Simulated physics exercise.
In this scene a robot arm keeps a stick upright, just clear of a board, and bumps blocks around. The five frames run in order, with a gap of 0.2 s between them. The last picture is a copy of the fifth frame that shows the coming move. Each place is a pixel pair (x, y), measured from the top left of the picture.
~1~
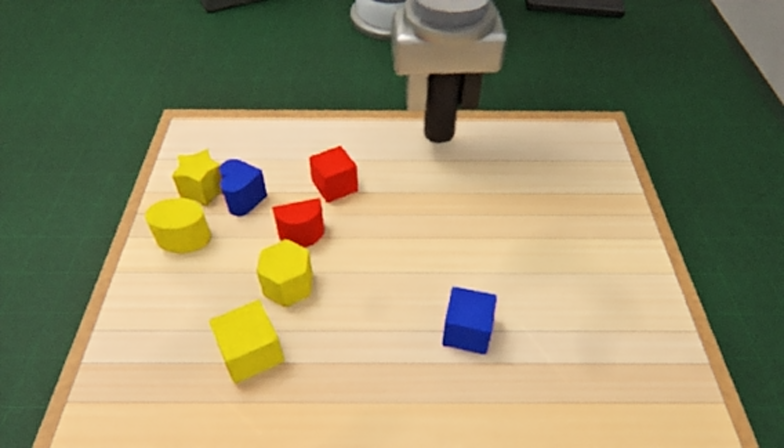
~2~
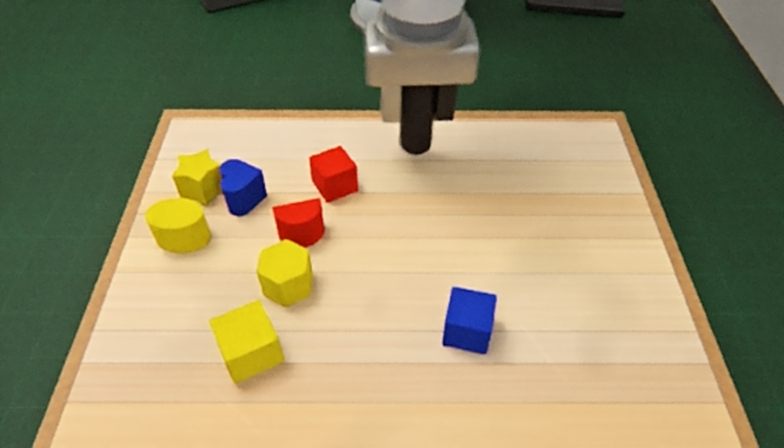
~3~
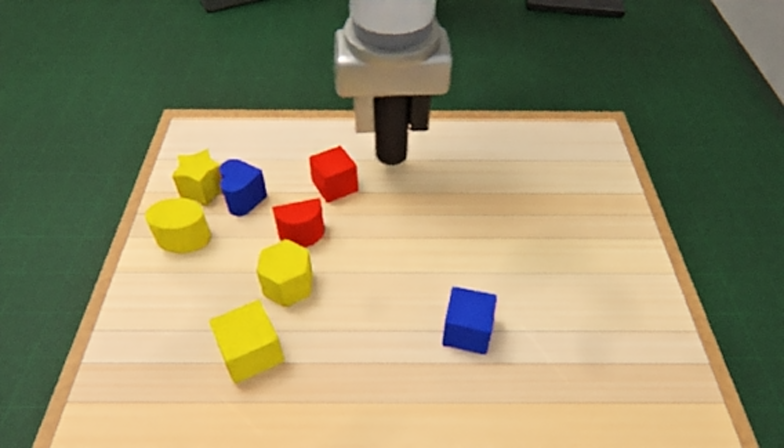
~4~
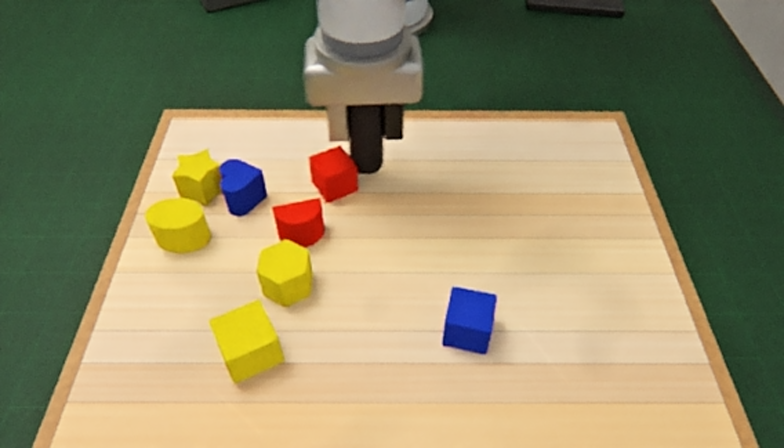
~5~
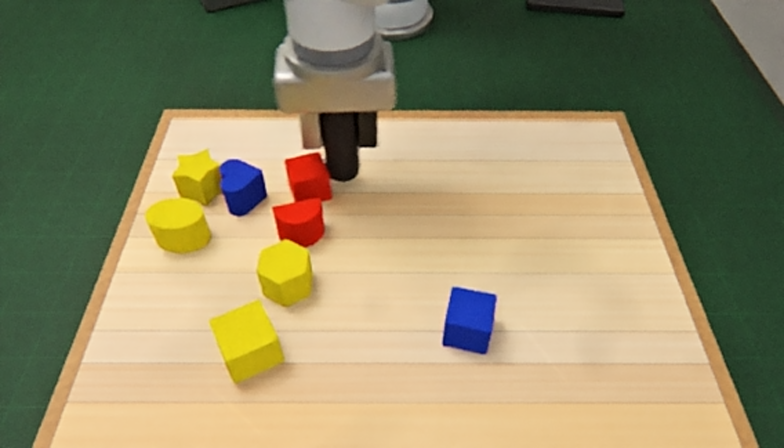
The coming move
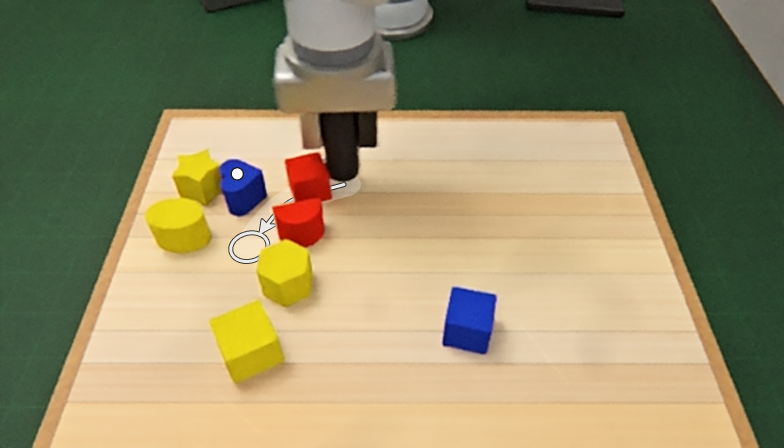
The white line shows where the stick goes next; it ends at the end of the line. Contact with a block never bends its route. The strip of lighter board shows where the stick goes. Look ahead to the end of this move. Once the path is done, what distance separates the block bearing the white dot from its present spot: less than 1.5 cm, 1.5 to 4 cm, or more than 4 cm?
That block covers upwards of 4 cm.
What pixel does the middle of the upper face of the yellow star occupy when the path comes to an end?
That would be at about pixel (176, 161).
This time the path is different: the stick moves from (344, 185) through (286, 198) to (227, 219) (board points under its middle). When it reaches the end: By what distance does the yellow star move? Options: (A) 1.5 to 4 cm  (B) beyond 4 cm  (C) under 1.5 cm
I'll go with A - 1.5 to 4 cm.
The drawn path runs from (344, 185) through (305, 195) and (273, 217) to (249, 247); the dot is on the blue heart.
On the path given first. One third of the way, stick at (303, 182); yellow star at (186, 163); blue heart at (220, 176), turned 20° clockwise; red square at (264, 177).
Two thirds of the way, stick at (270, 204); yellow star at (177, 162); blue heart at (194, 183), turned 55° clockwise; red square at (229, 195), turned 15° clockwise.
At the end, stick at (246, 234); yellow elliptical block at (152, 215), turned 15° clockwise; yellow star at (176, 161), turned 10° clockwise; blue heart at (186, 188), turned 80° clockwise; red half-round block at (295, 213), turned 25° anticlockwise; red square at (207, 213), turned 40° clockwise.
